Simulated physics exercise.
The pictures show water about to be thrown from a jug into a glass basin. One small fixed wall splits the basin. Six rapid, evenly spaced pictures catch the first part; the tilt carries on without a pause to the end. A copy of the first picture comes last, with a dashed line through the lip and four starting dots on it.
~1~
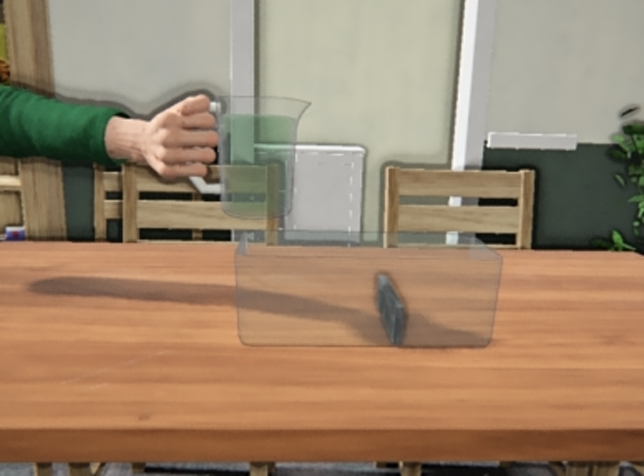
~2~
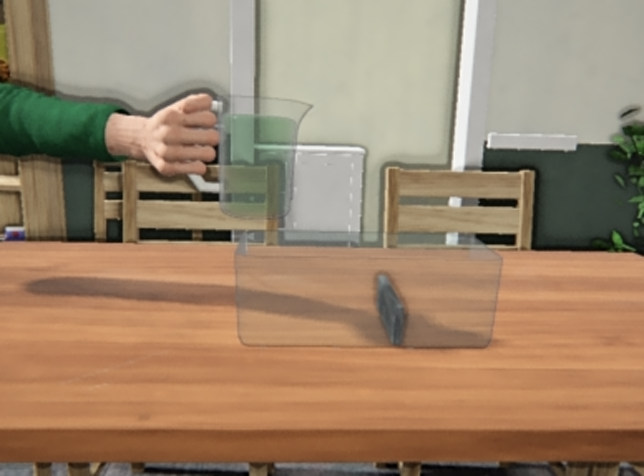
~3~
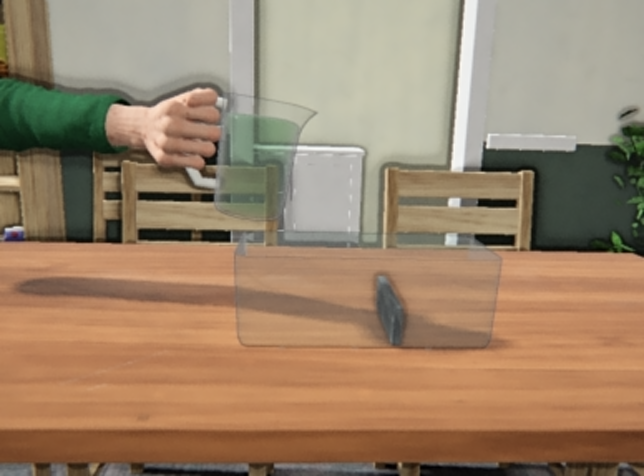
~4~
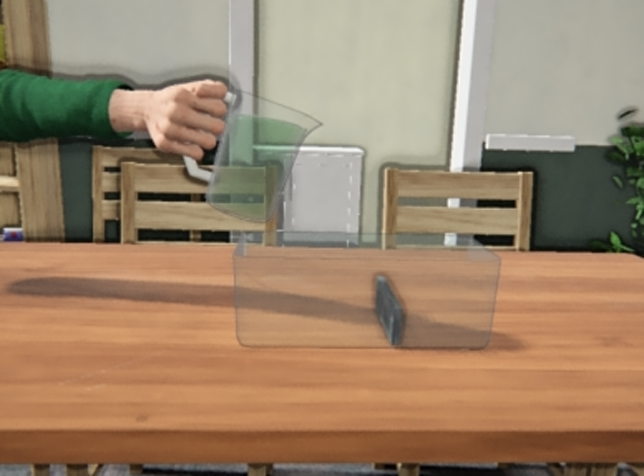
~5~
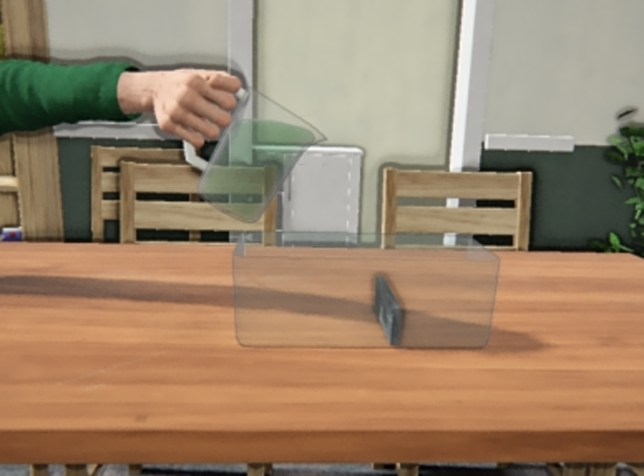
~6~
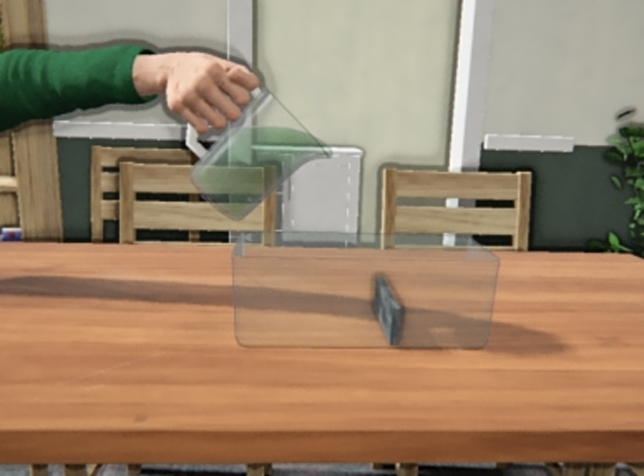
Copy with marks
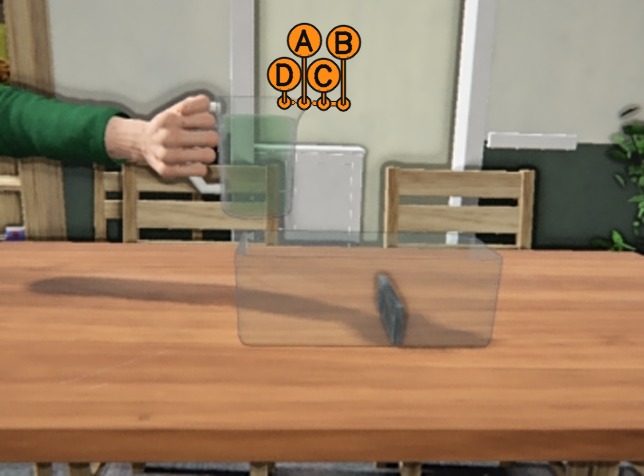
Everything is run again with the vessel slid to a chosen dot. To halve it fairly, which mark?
Spot B does it best.
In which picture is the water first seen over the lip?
Picture 6.
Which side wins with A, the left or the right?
The left one.
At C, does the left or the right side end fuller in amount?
The left side.
On the marked copy, A at (304, 102); B at (343, 104); C at (323, 103); D at (284, 102).
With A, about 93 % ends left of the wall and 4 % right of it; 3 % is lost outside.
With B, about 48 % ends left of the wall and 50 % right of it.
With C, about 87 % ends left of the wall and 10 % right of it; 3 % is lost outside.
With D, about 92 % ends left of the wall and 6 % right of it.
